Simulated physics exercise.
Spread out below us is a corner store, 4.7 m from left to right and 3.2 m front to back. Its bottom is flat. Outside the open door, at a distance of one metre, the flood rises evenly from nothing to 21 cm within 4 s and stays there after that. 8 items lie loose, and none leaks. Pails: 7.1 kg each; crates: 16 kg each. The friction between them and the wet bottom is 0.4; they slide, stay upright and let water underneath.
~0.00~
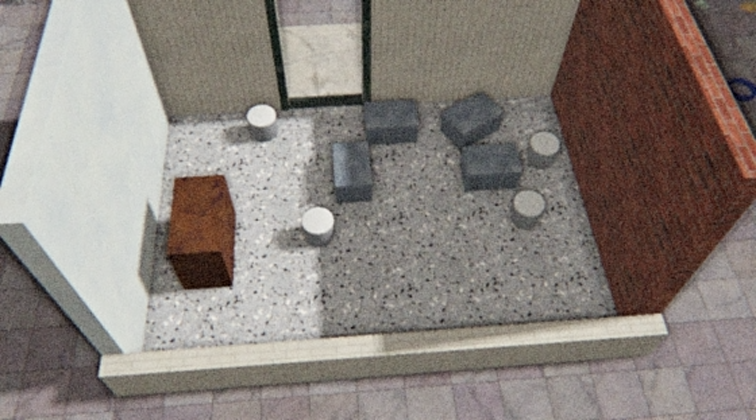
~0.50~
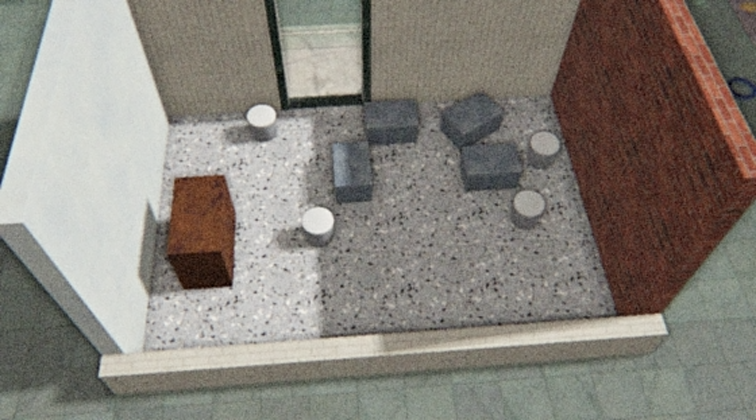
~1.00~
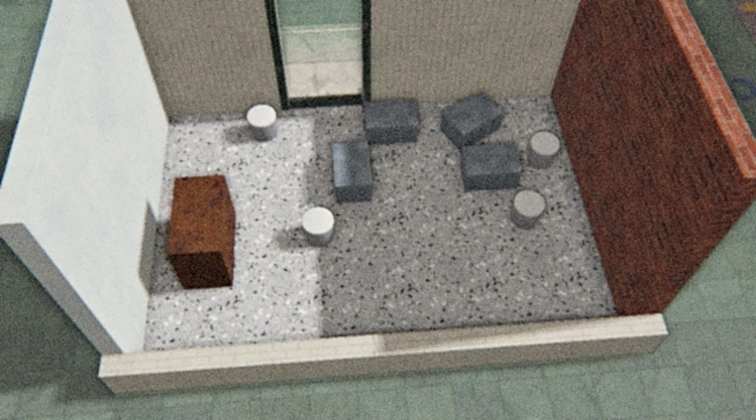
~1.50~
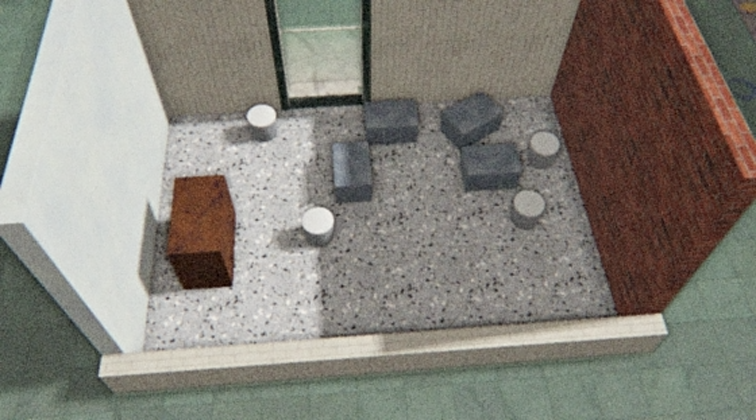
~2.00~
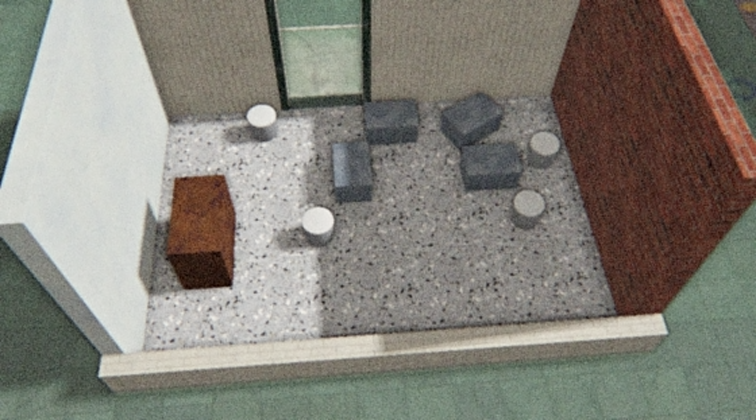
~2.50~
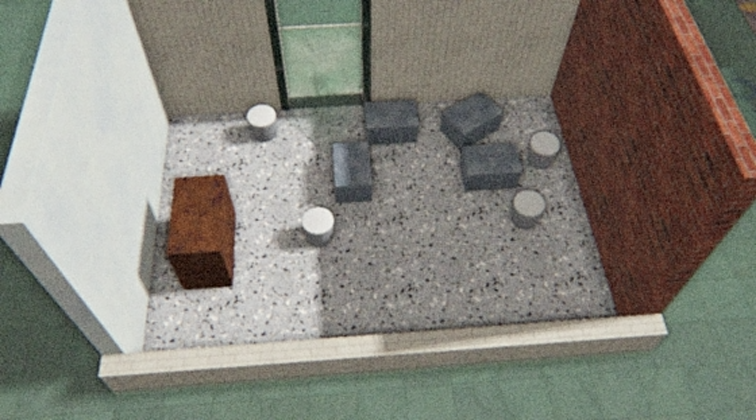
A small walled room with grey blocks, pale round stools and a brown box stayed still, while the ground outside turned from pinkish paving to murky green, and the doorway gradually turned green too.
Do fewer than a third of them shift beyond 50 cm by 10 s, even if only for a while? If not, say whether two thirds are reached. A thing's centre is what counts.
Fewer than one in three.
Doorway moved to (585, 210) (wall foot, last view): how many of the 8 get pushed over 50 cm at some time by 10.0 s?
Then 4 of them would.
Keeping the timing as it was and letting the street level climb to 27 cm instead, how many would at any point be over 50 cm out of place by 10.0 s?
Then 3 of them.
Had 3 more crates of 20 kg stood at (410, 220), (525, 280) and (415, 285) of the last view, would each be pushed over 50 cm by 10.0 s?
The three, in order: Smaller shift, smaller shift, smaller shift.
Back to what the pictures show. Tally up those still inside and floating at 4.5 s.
Tally: 0 of them.
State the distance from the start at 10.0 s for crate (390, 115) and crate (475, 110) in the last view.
First 5 cm, then 0 cm.
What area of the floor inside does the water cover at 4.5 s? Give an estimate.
Wet area: Approx. 5.0 m2.
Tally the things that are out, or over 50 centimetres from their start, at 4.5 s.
The count is 0.
After 3.5 s 0 of 8 are over 50 cm from their spots; 0 afloat.
After 4.5 s 0 of 8 are over 50 cm from their spots; 0 afloat.
After 7.0 s 2 of 8 are over 50 cm from their spots; 0 afloat.
After 10.0 s 2 of 8 are over 50 cm from their spots, and 2 have been at some point; 1 afloat.
